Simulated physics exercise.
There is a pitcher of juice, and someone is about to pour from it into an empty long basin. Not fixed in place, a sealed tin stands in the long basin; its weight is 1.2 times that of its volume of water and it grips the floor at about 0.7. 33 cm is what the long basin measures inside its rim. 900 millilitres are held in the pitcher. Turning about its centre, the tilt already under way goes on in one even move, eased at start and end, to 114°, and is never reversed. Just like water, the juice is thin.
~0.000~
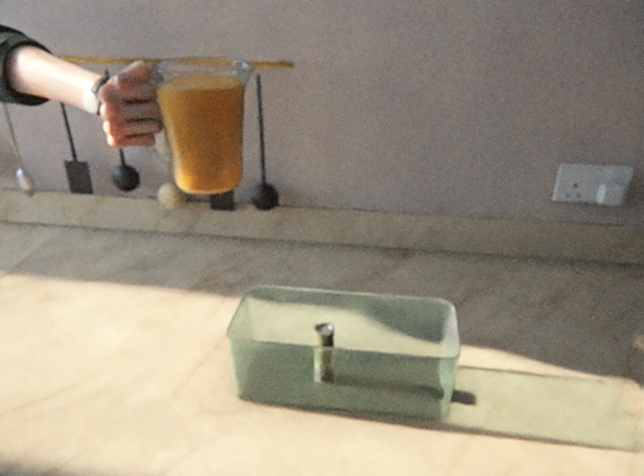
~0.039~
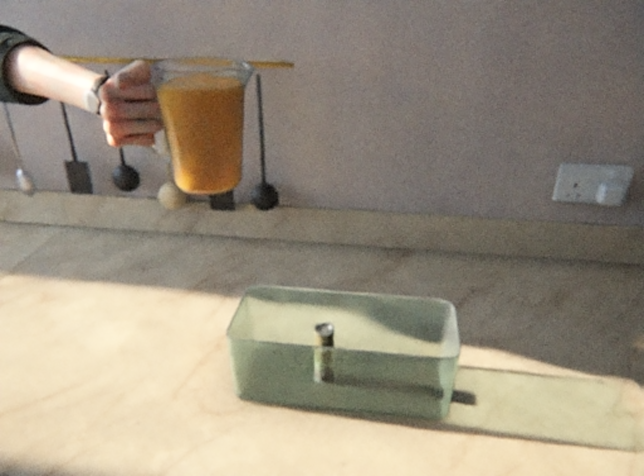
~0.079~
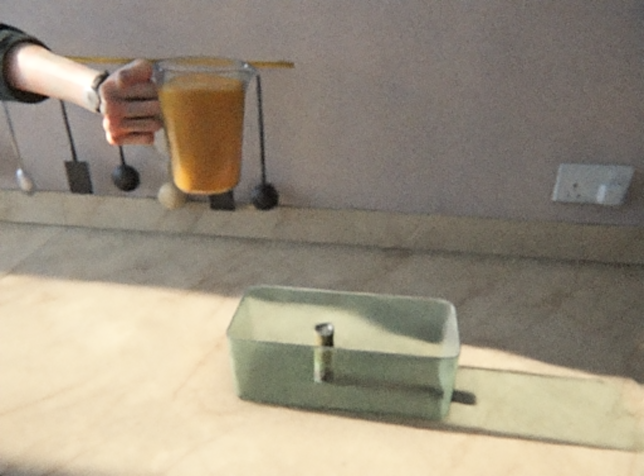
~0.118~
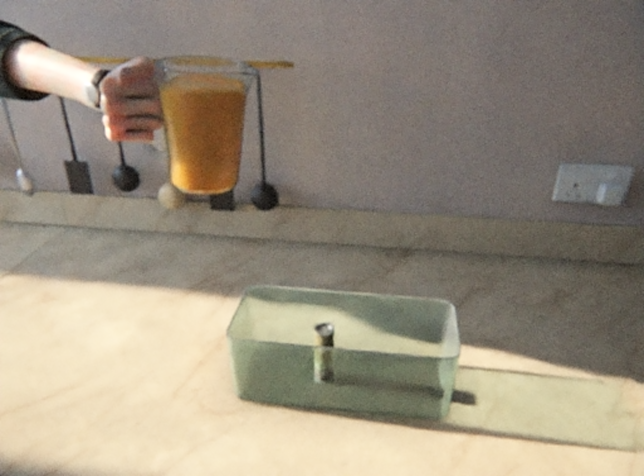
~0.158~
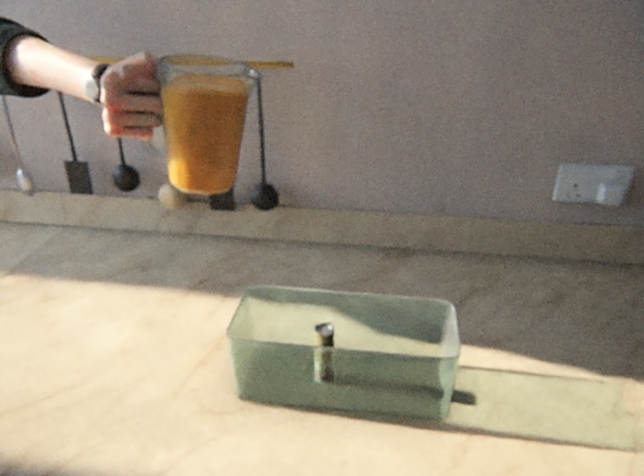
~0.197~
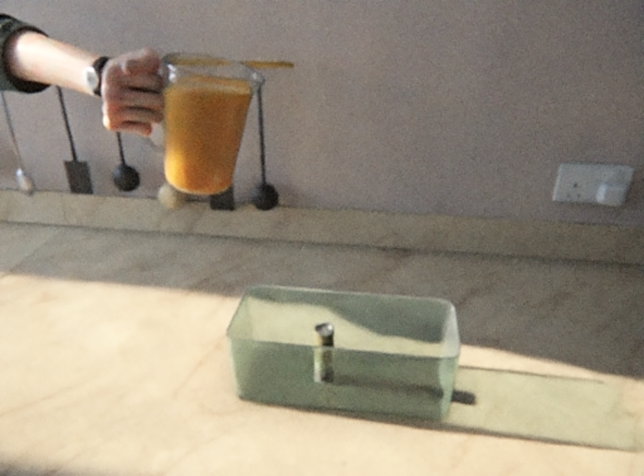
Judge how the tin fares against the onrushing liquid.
It does not come down.
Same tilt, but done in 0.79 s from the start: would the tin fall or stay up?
Then it stays up.
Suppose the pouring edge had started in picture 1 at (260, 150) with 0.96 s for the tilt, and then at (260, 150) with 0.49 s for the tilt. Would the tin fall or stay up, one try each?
Trial 1 - tin tips; trial 2 - tin tips.
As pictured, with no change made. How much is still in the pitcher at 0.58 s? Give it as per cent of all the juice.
Close to 80 in a hundred.
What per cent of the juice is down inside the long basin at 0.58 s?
Roughly 0 percent of it.
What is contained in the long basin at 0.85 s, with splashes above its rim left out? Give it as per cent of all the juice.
38 per cent, give or take a little.
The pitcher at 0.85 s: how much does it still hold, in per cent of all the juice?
Remaining share: Approx. 26 %.
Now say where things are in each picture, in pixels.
In the first frame, it leans 0°; its right rim is at (254, 67); the juice meets the walls at (163, 81) and (244, 84); the long basin's rim runs from (237, 310) to (456, 329); the tin's top is at (324, 331).
In the second frame, it leans 0°; its right rim is at (254, 68); the juice meets the walls at (163, 81) and (244, 85).
In the third frame, it leans 2°; its right rim is at (256, 69); the juice meets the walls at (164, 80) and (244, 85).
In the fourth frame, it leans 4°; its right rim is at (258, 72); the juice meets the walls at (166, 80) and (245, 86).
In the fifth frame, it leans 7°; its right rim is at (262, 76); the juice meets the walls at (168, 80) and (249, 88).
In the sixth frame, it leans 11°; its right rim is at (265, 81); the juice meets the walls at (171, 81) and (253, 87).
Then, 0.58 s in, the tilt is 75° and 80 per cent is still to pour; the tin stands where it began.
Then, 0.85 s in, the tilt is 111° and 25 per cent is still to pour; the tin stands where it began.
Then, 1.14 s in, the tilt is 114° and 0 per cent is still to pour; the tin stands where it began.
Then, 1.46 s in, the tilt is 114° and 0 per cent is still to pour; the tin stands where it began.
Finally, the tin stands where it began.
